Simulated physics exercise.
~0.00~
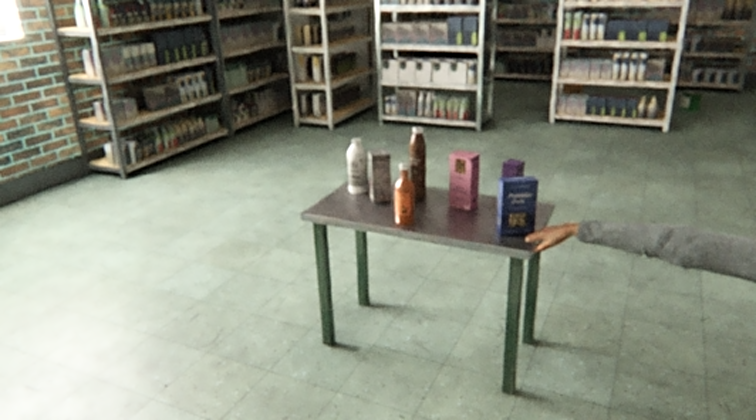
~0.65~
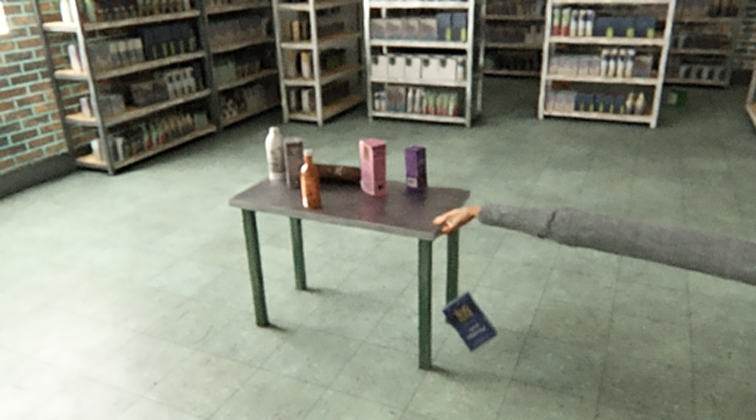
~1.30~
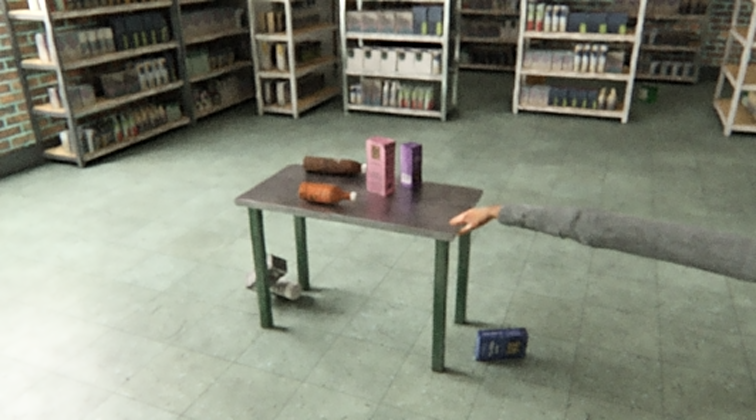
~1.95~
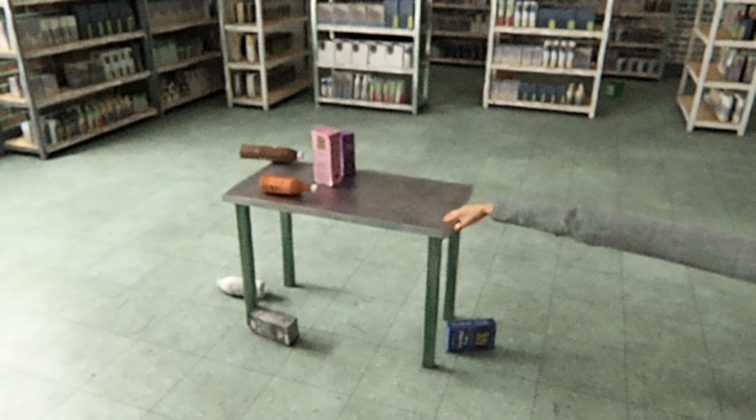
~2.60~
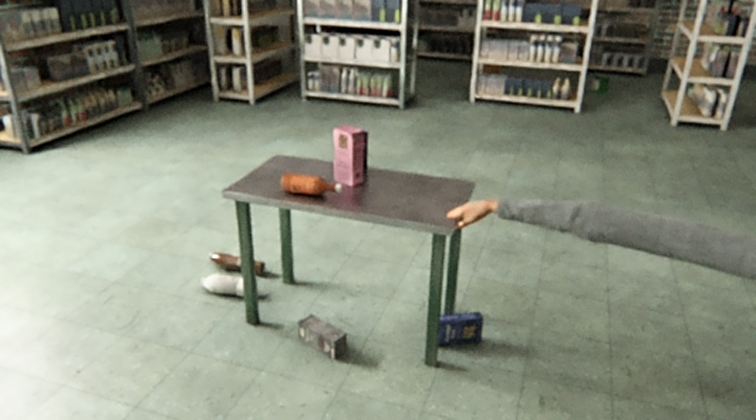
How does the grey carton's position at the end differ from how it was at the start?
At the start the grey carton stands upright on the table, but at the end it lies on its side on the floor.
